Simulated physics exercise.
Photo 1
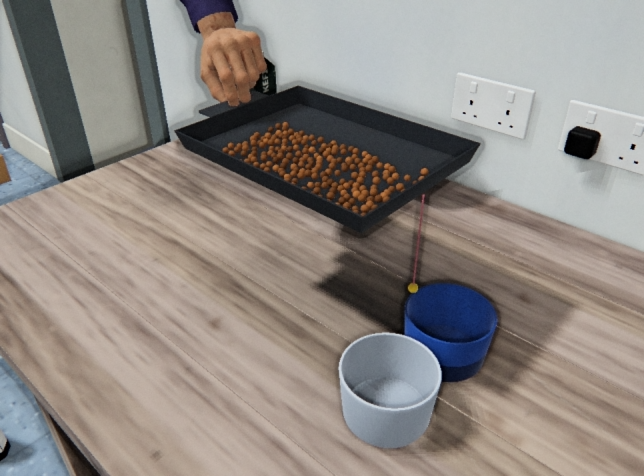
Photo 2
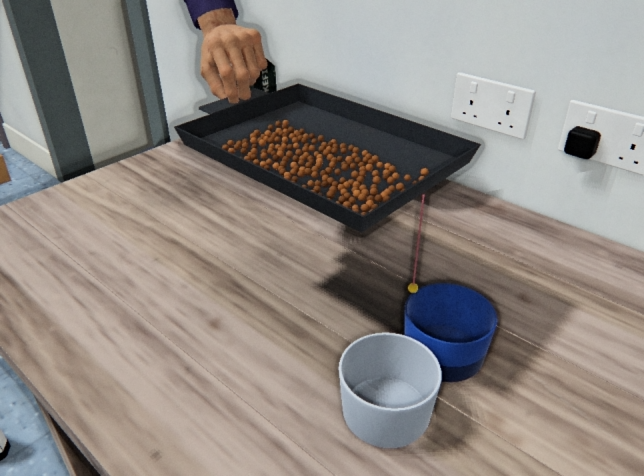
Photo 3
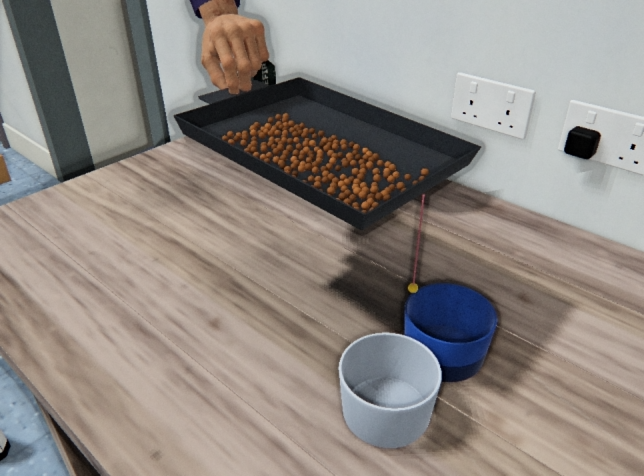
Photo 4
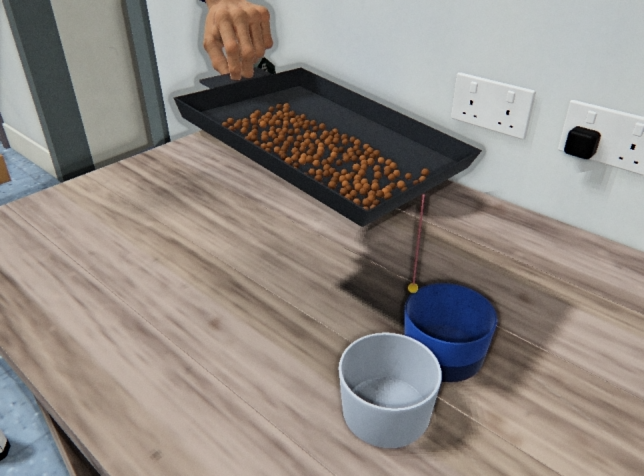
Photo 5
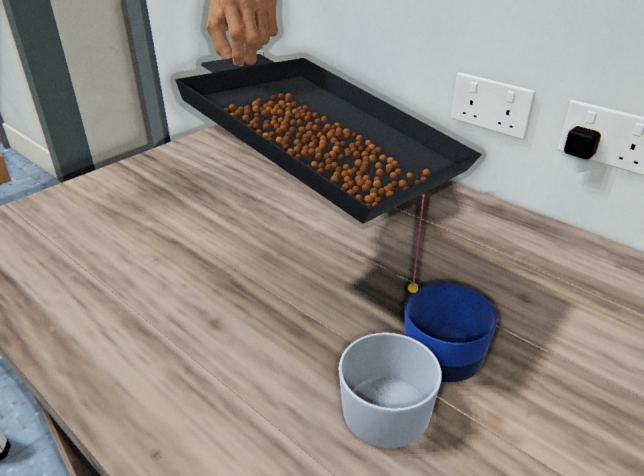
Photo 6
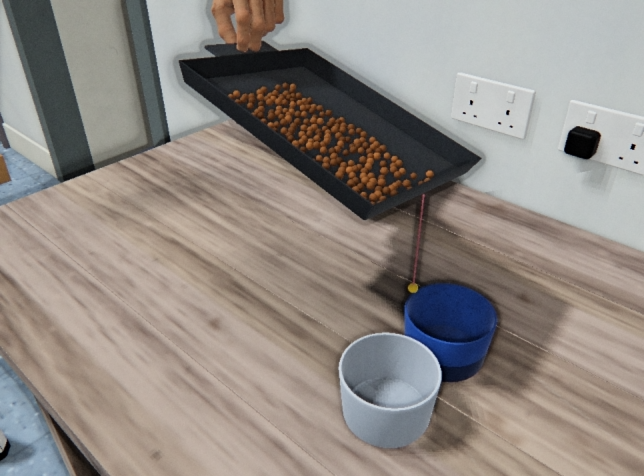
At first, a hand holds a dark, low-rimmed tray of small orange-brown balls nearly level above a wooden table, near a blue dish and a pale grey one. The hand then rises steadily, lifting the tray's far left end and tilting it toward the right, while the dishes stay still.
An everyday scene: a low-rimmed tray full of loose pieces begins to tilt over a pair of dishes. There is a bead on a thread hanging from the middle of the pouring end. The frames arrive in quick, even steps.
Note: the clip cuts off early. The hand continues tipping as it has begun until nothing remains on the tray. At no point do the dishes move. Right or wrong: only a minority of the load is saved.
Right, only a minority is saved.
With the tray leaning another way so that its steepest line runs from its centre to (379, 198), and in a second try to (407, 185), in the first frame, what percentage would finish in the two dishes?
First case: 100 %; second case: 70 %.
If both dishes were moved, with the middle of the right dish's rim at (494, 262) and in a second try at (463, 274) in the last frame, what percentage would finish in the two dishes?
It would be near 50 per cent first and near 100 per cent second.
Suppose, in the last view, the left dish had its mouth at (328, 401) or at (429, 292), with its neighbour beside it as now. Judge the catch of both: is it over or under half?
Short of half, then the bulk of it.
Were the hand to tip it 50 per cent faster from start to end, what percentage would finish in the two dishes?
That comes out at roughly 0 per cent.
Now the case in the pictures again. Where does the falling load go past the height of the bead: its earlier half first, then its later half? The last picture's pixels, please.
Points: About (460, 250), then about (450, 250).
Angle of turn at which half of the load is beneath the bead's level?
100°, roughly.
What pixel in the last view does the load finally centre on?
Somewhere around (476, 302) in the final view.
Just after the last frame, tray tipped steeply; the larger part on the tray; just a few outside both; about a tenth in the air.
A moment on, tray tipped right over; roughly a third on the tray; just a few in the right dish; roughly a third outside both; roughly a quarter in the air.
Further on, tray tipped past a quarter turn; about a tenth in the right dish; almost all outside both.
When it is over, tray tipped past a quarter turn; not one in the left dish; about a tenth in the right dish; almost all outside both.
